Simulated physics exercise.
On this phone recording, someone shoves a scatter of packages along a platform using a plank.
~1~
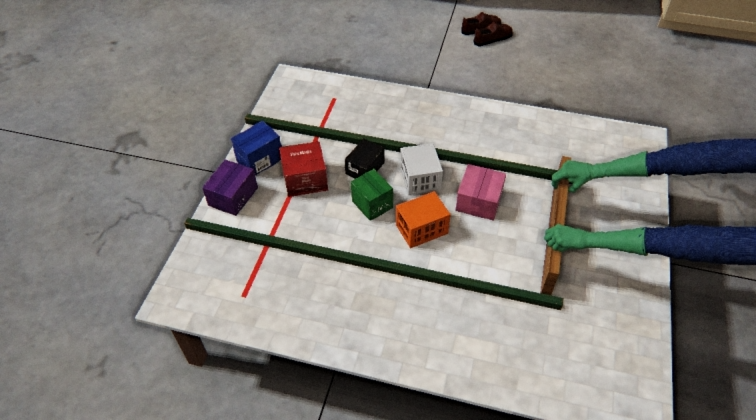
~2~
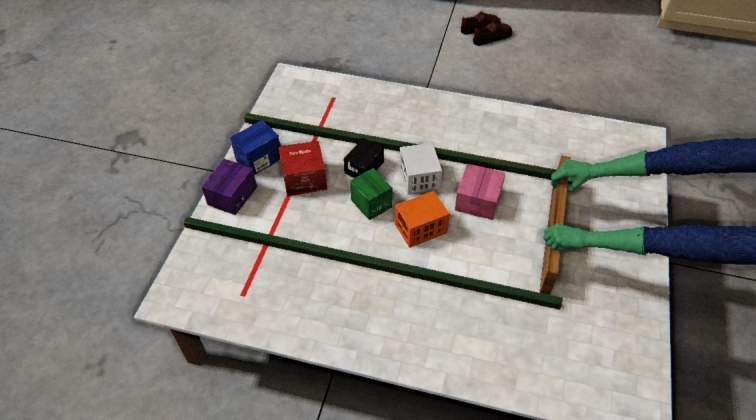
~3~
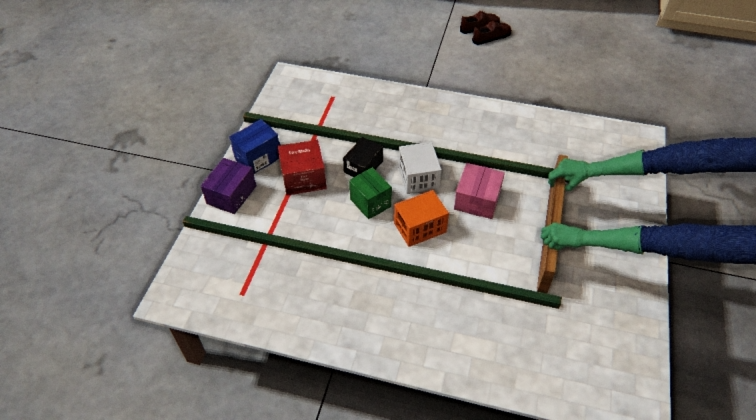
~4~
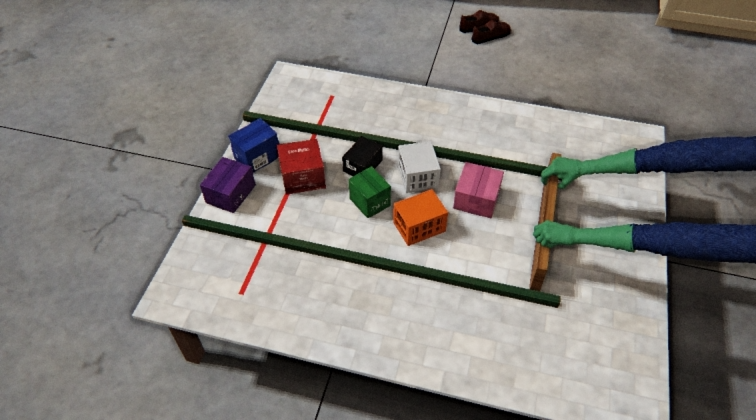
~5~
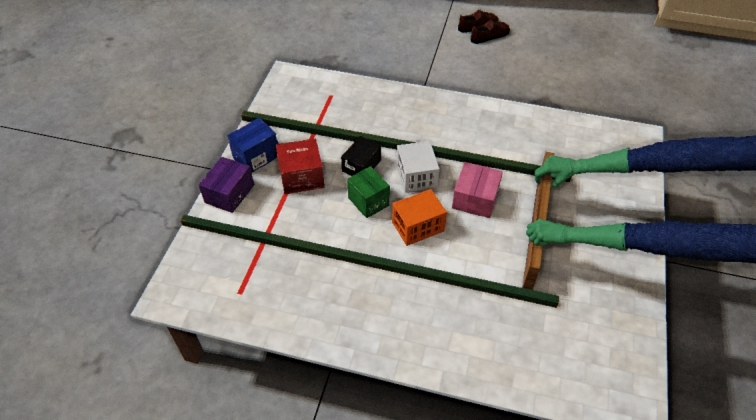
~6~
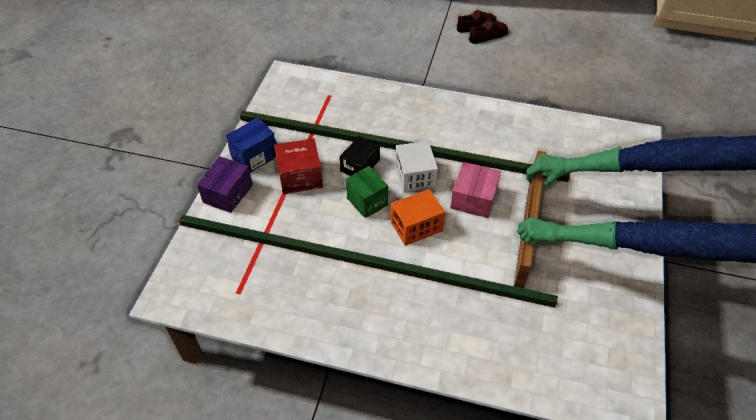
Wooden plank held by green-gloved hands sliding slightly left between two dark rails towards scattered colourful boxes and crates, which stay put.
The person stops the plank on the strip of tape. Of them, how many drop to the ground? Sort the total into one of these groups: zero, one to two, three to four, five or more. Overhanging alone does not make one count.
It goes in the group one to two.
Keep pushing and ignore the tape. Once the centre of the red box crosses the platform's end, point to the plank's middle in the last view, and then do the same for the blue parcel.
Roughly (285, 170); roughly (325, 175).
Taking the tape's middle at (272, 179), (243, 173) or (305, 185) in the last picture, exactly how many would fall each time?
Try by try, 3, 6 and 1.
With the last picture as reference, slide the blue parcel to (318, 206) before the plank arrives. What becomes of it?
Starting there, it stays aboard.
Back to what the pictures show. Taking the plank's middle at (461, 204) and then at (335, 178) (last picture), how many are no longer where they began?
At that stage 2; at the next, 8.
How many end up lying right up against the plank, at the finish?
In contact: 2.
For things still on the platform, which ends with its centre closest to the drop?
It would be the red box.
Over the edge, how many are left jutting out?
Overhanging ones - 2.
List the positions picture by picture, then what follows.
In the first picture, purple box (231, 188); blue parcel (258, 149); red box (304, 169); plank (556, 224); tape (295, 185).
In the second picture, blue parcel (257, 148); black parcel (364, 160).
In the third picture, red box (302, 167); plank (553, 222).
In the fourth picture, purple box (228, 185); orange crate (420, 218).
In the fifth picture, blue parcel (254, 146); white crate (417, 167).
In the sixth picture, purple box (225, 184); blue parcel (253, 146); red box (299, 166); plank (531, 217); tape (290, 182).
Soon after, none off yet; purple box at rest near (225, 184); blue parcel at rest near (253, 146); red box at rest near (299, 166).
Then, none off yet; purple box at rest near (225, 184); blue parcel at rest near (253, 146); red box moved a little near (275, 168).
At rest, the number that fall off is one or two; fallen, black parcel and blue parcel.
